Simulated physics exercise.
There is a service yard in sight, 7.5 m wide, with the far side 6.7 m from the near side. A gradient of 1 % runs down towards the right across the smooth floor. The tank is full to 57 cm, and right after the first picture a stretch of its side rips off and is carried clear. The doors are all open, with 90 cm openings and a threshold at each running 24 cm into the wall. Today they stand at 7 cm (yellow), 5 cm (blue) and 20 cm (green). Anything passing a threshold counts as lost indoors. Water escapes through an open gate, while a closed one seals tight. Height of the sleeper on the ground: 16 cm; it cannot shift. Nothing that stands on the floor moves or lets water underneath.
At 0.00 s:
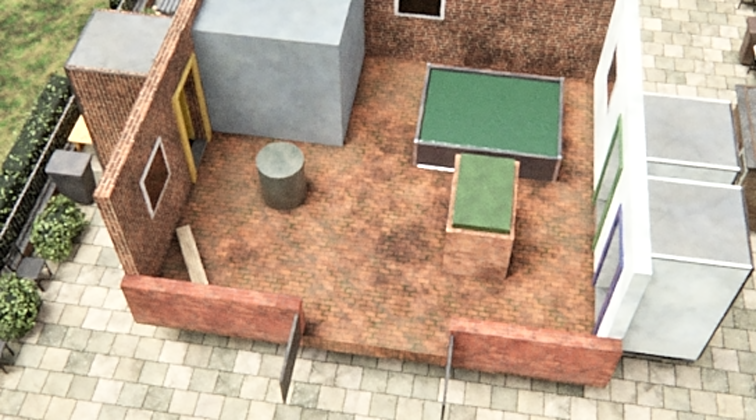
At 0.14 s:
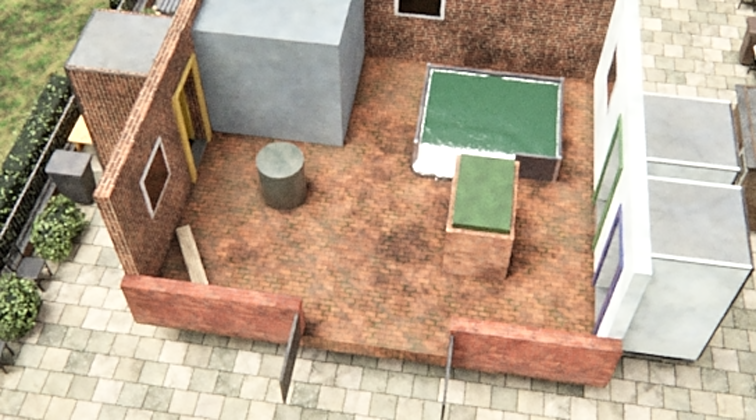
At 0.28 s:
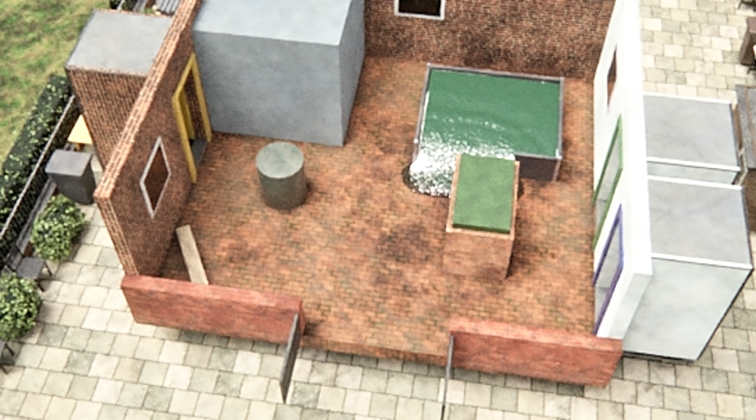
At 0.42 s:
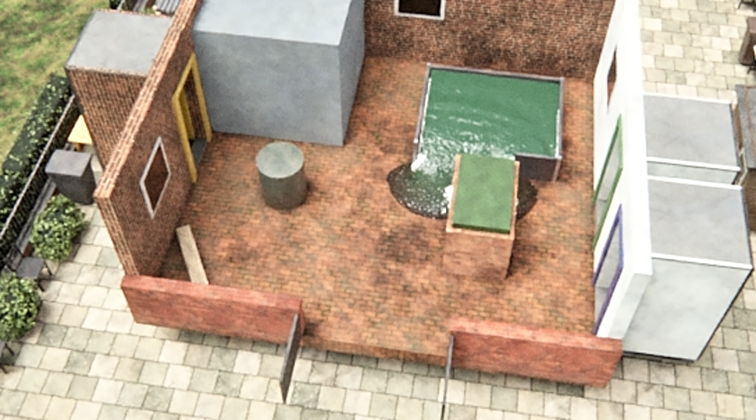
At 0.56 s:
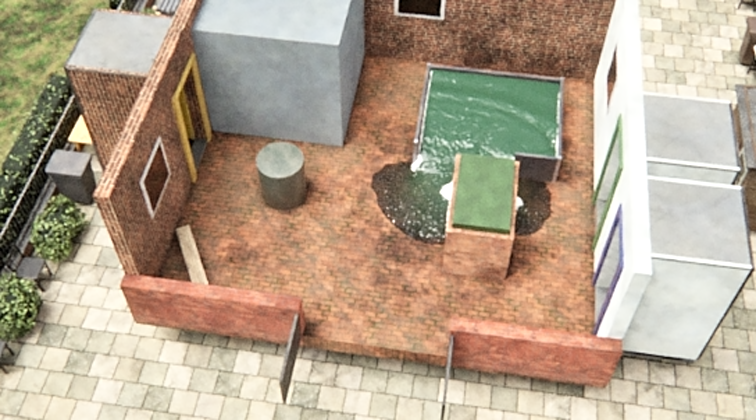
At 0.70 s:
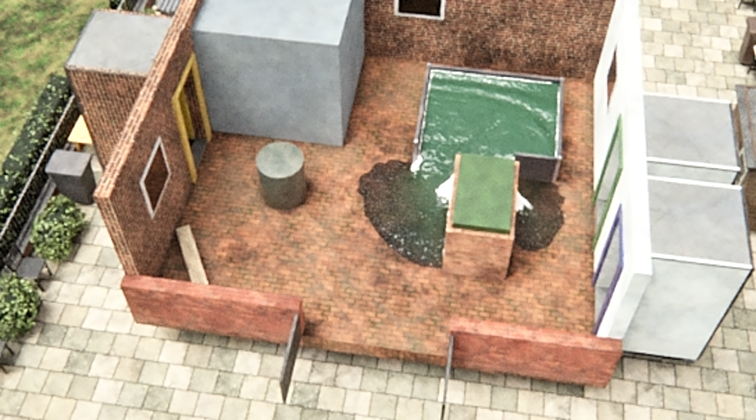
In a brick-walled yard, water burst from the near side of a big green tank, foamed around the green-topped brick block in front, and spread a dark puddle across the brick floor.
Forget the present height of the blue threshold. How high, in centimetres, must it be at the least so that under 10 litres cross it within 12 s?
At least about 7 cm.
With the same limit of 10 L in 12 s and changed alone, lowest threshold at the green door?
The green one would have to be about 19 cm high.
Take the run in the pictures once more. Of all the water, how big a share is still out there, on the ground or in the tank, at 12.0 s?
Water still present: Approx. 72 %.
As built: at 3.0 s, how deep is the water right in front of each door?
In cm: Yellow 0, blue 6, green 17.
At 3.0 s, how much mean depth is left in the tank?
On average, around 25 cm.
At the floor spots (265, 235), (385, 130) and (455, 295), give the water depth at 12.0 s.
Going through the spots in order gives 5, 3 and 7 centimetres.
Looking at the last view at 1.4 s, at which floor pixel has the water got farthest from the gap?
Around (381, 334).
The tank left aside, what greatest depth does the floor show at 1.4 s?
Around 45 centimetres.
After 1.4 s water covers 25 % of the floor, deepest (45 cm) near (473, 193); it has not reached the blue door.
After 3.0 s water covers 65 % of the floor, deepest (25 cm) near (473, 193); 6 cm at the blue door, 0 litres in over its 5 cm threshold.
After 12.0 s water covers 95 % of the floor, deepest (8 cm) near (589, 216); 6 cm at the blue door, 26 litres in over its 5 cm threshold.
At the blue door as built, the water arrived by 1.6 s and peaked near 8 cm at 9.2 s.
With a threshold of 6 cm, 16 litres would have come in within the 12 s; with 8 cm, 4 litres. So under 10 litres takes about 7 cm.
